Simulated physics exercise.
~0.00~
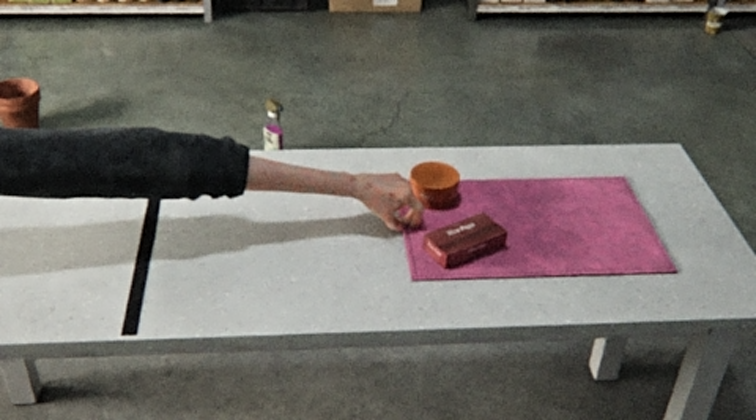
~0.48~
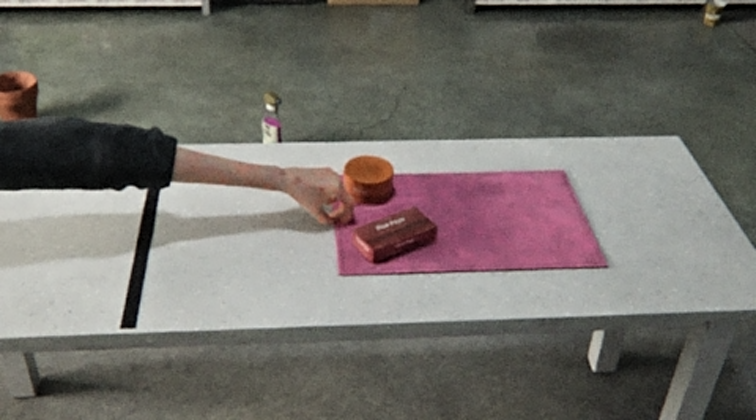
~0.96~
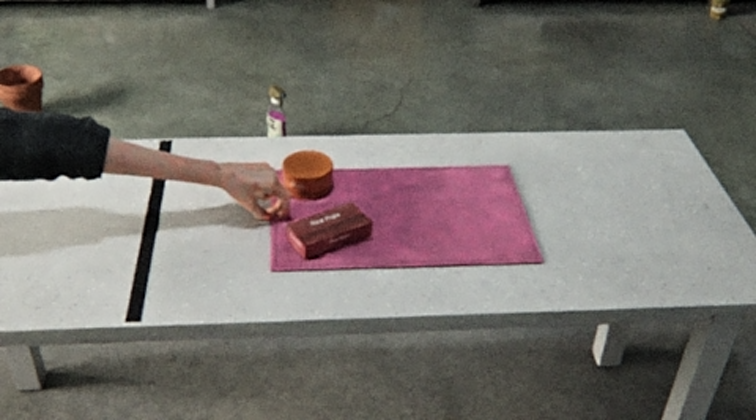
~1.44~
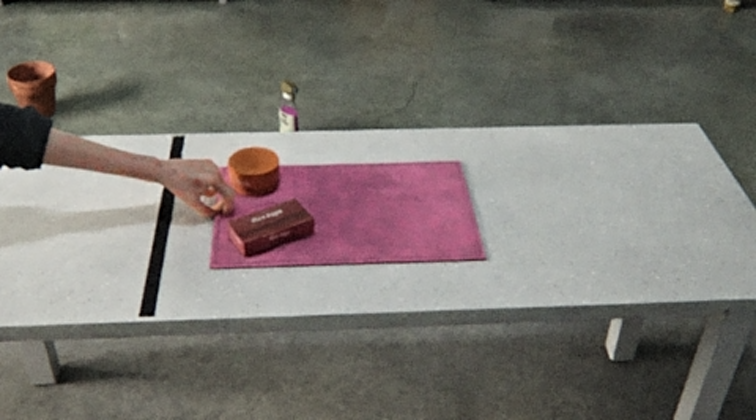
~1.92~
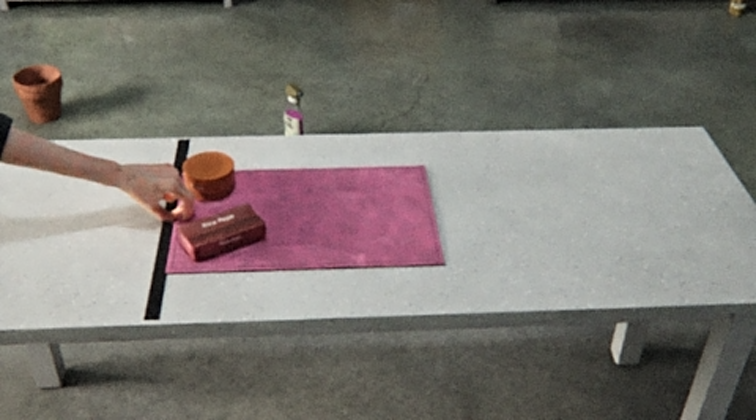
A hand gripping the edge of a pink cloth pulled it left across a pale table, carrying a dark red packet and an orange tub along, until its edge reached the black tape, with both items still sitting on the cloth.
